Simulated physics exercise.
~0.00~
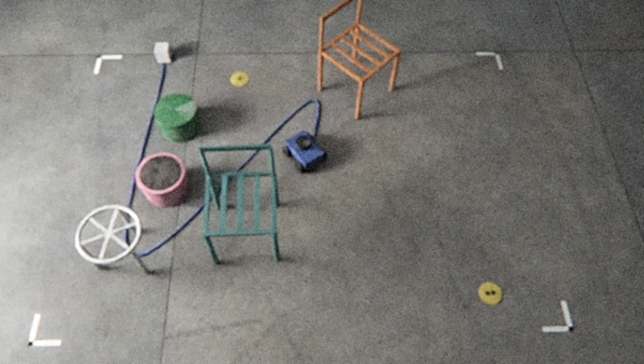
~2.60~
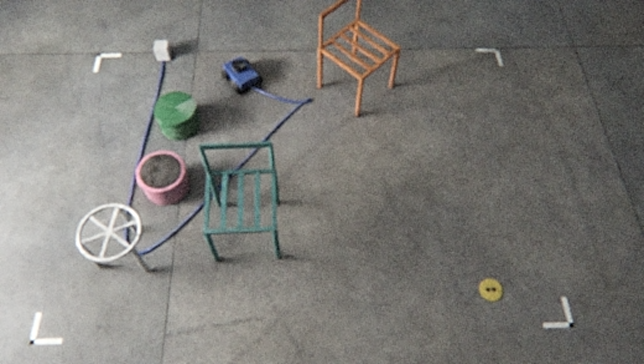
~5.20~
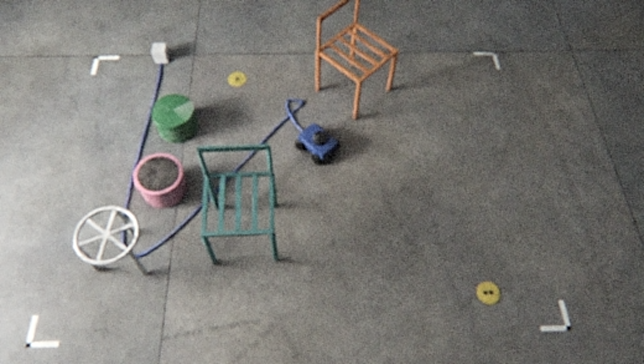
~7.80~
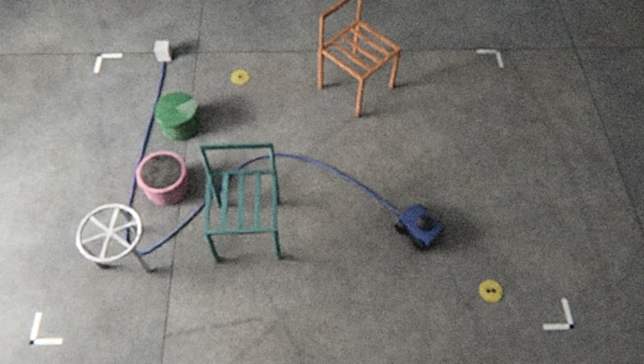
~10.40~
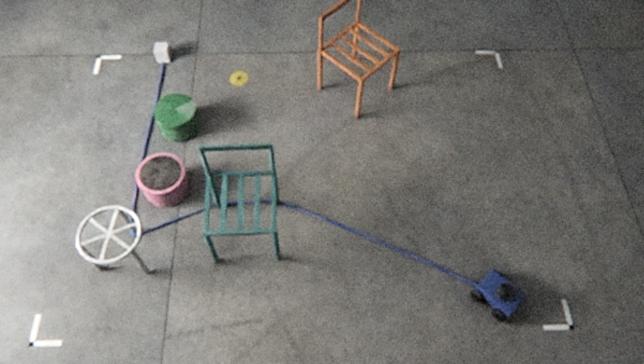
A blue cart trailing a lead visits the upper yellow mark, then reaches the lower-right one.
